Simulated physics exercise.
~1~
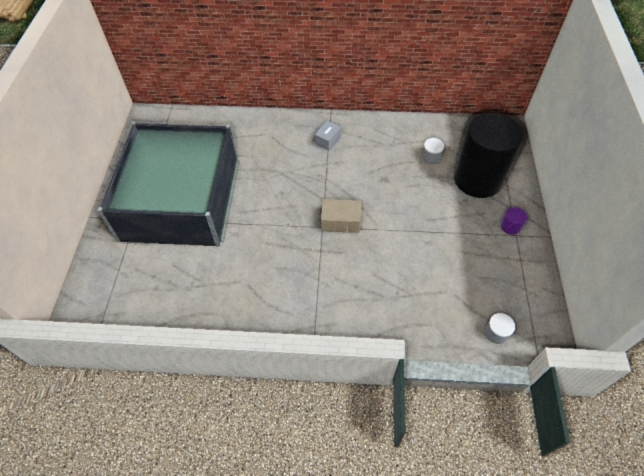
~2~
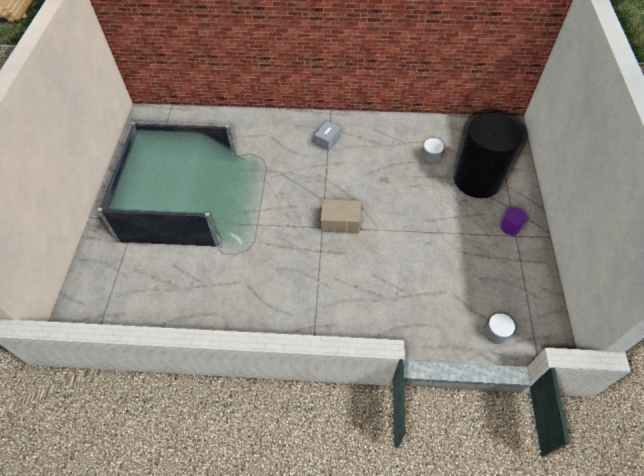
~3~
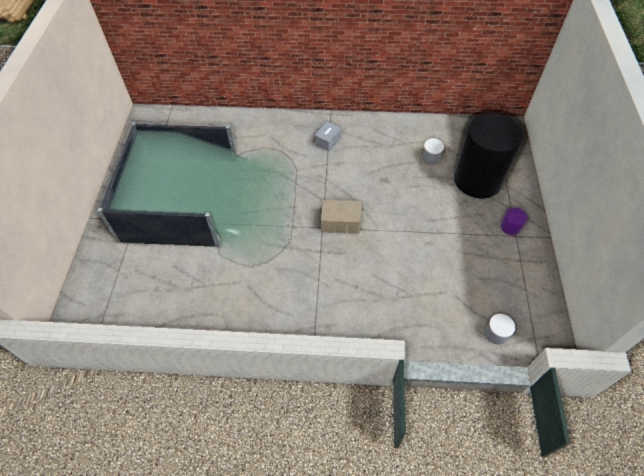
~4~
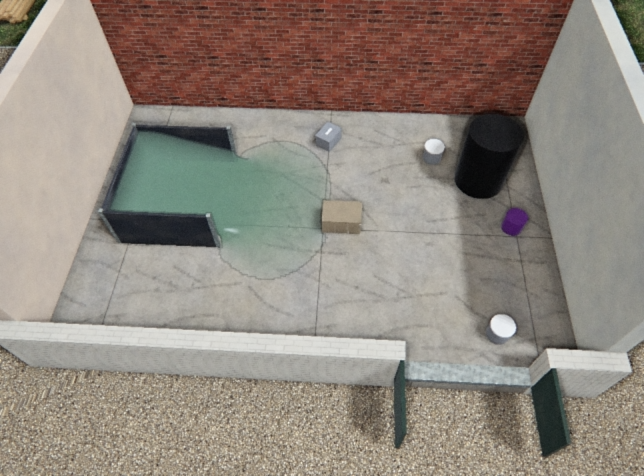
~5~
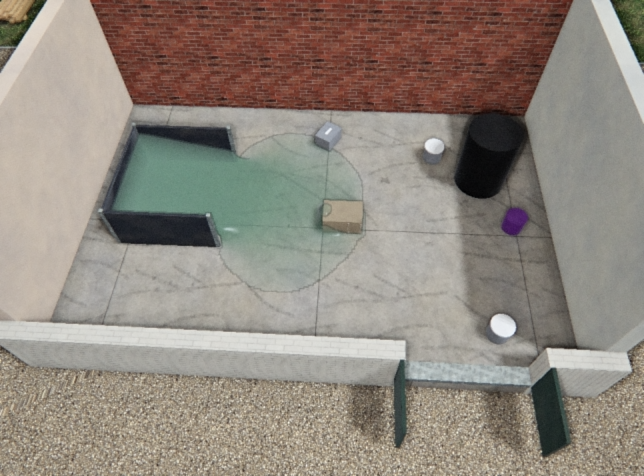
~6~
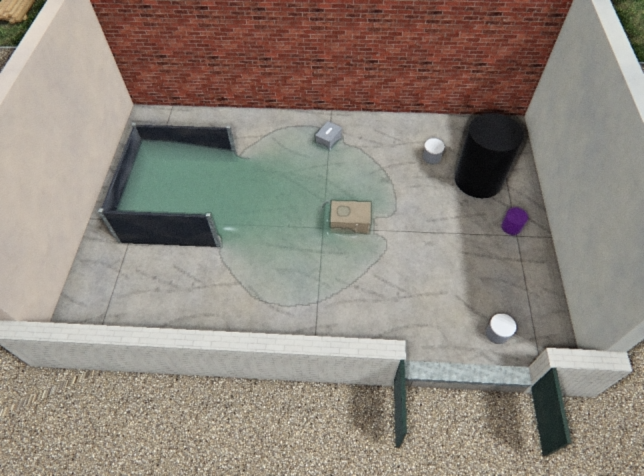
Green water poured out through the open right side of a dark tank in a walled yard, spreading across the floor and around a tan box, which shifted slightly, while the purple pail stayed put.
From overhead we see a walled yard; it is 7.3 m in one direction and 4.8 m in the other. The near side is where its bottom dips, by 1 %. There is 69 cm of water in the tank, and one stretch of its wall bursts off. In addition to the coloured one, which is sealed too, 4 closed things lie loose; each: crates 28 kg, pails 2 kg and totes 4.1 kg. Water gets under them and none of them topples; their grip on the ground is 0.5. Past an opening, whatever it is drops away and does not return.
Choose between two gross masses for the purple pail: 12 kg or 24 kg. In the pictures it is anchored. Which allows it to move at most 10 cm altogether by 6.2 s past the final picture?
Of the two, neither does it.
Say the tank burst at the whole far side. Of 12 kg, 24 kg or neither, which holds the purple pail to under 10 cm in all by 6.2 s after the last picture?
Then the lighter mass suffices.
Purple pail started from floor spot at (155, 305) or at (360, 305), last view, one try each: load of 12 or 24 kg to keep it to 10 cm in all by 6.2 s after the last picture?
In turn: The lighter suffices; just the heavier works.
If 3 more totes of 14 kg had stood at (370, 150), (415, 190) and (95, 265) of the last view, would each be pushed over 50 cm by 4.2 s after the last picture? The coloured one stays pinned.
Going through them in turn, the answers are too far, too far and not too far.
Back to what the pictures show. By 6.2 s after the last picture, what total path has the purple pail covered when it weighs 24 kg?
Roughly 40 centimetres.
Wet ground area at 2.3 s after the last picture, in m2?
About 25 m2 is covered.
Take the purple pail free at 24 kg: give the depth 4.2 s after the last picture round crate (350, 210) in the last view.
Depth: Near 11 cm.
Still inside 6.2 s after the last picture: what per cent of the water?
76 %.
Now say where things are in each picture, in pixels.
In the first frame, the purple pail at (516, 215) rests on the ground; 2.5 m2 under water; 0 of 5 have shifted.
In the second frame, the purple pail at (516, 216) rests on the ground; 3.5 m2 under water; 0 of 5 have shifted.
In the third frame, the purple pail at (516, 216) rests on the ground; water covers 4.8 m2; 0 of 5 have shifted.
In the fourth frame, the purple pail at (517, 216) rests on the ground; 6.3 m2 under water; 0 of 5 have shifted.
In the fifth frame, the purple pail at (517, 216) rests on the ground; water covers 7.9 m2; 0 of 5 have shifted.
In the sixth frame, the purple pail at (517, 216), on the bottom; 9.8 m2 under water; 1 of 5 have shifted.
Then, 0.6 s after the last picture the purple pail would be 0 cm from its start with 12 kg and 0 cm from its start with 24 kg; 1 cm of water round it then.
Then, 2.3 s after the last picture the purple pail would be 115 cm from its start with 12 kg and 38 cm from its start with 24 kg; 13 cm of water round it then.
Then, 4.2 s after the last picture the purple pail would be 209 cm from its start with 12 kg and 37 cm from its start with 24 kg; 14 cm of water round it then.
Then, 6.2 s after the last picture the purple pail would be 231 cm from its start with 12 kg and 37 cm from its start with 24 kg; 5 cm of water round it then.
